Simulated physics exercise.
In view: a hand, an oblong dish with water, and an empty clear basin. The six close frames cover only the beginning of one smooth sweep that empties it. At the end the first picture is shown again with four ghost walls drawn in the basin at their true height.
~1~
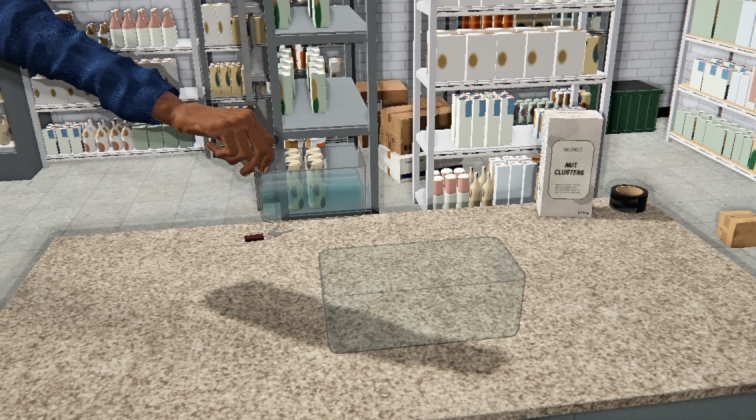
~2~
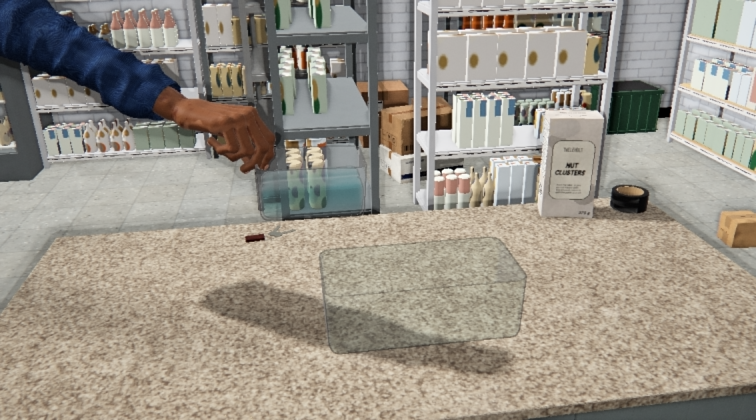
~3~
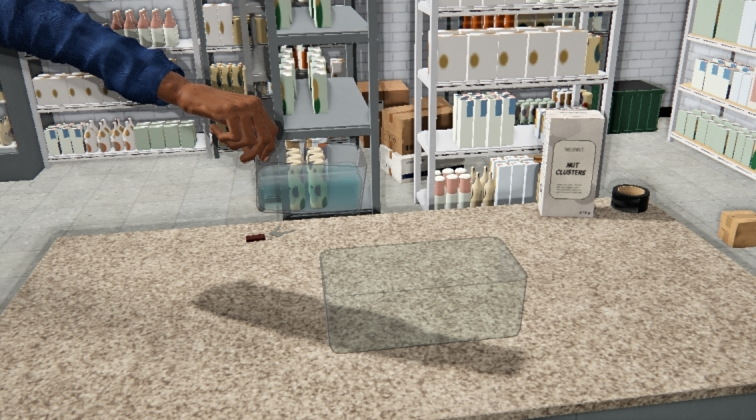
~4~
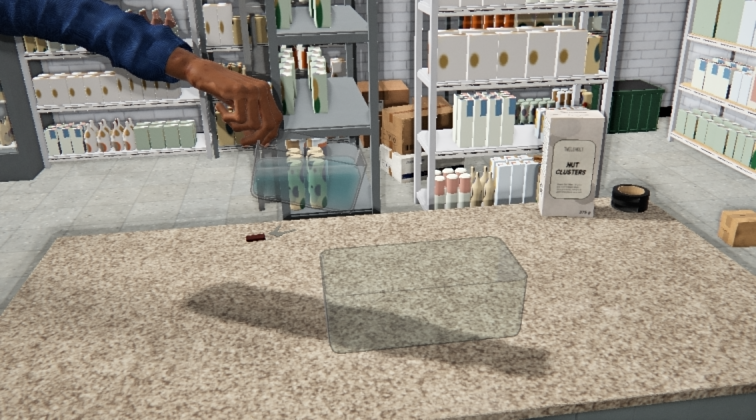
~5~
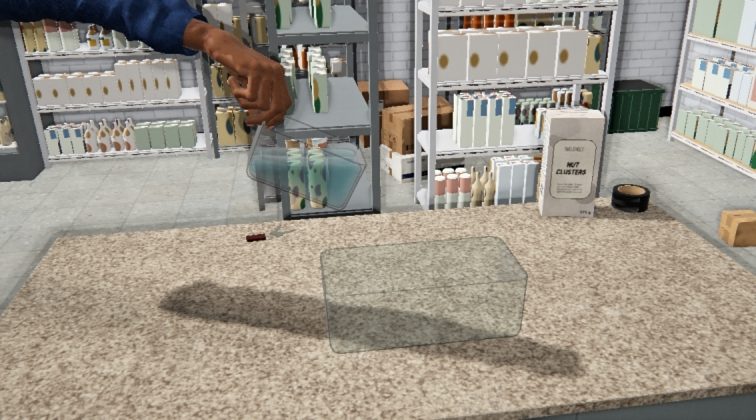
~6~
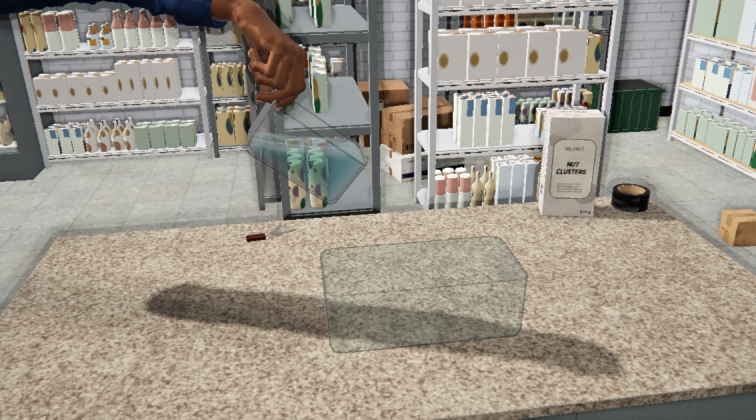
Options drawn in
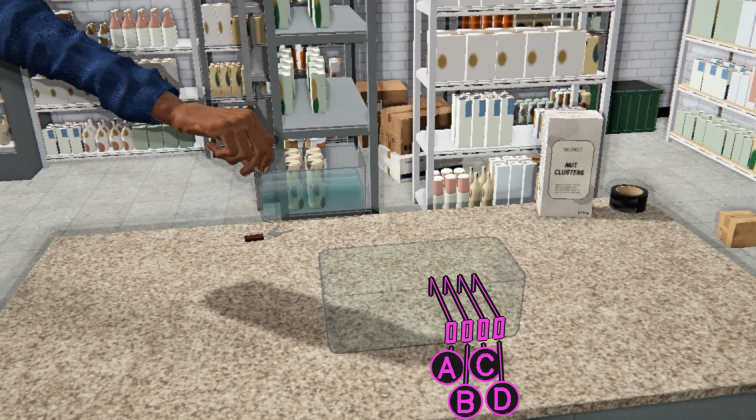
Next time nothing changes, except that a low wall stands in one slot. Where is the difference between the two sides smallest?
Best: A.
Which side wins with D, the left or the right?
The left side.
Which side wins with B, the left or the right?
The left side.
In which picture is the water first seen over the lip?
In picture 6.
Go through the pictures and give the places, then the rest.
The first frame shows upright, lip at (361, 155); basin from (328, 351) to (518, 332); nothing has left yet.
The second frame shows upright, lip at (362, 155); nothing has left yet.
The third frame shows tipped about 7°, lip at (362, 155); nothing has left yet.
The fourth frame shows tipped about 15°, lip at (362, 155); nothing has left yet.
The fifth frame shows tipped about 26°, lip at (362, 155); nothing has left yet.
The sixth frame shows tipped about 38°, lip at (362, 154); water is over the lip, down to (362, 154).
In magenta, A at (451, 347); B at (467, 345); C at (483, 343); D at (499, 342).
If A is chosen, about 48 % ends left of the wall and 48 % right of it; 4 % is lost outside.
If B is chosen, about 79 % ends left of the wall and 17 % right of it; 4 % is lost outside.
If C is chosen, about 83 % ends left of the wall and 12 % right of it; 4 % is lost outside.
If D is chosen, about 81 % ends left of the wall and 13 % right of it; 6 % is lost outside.
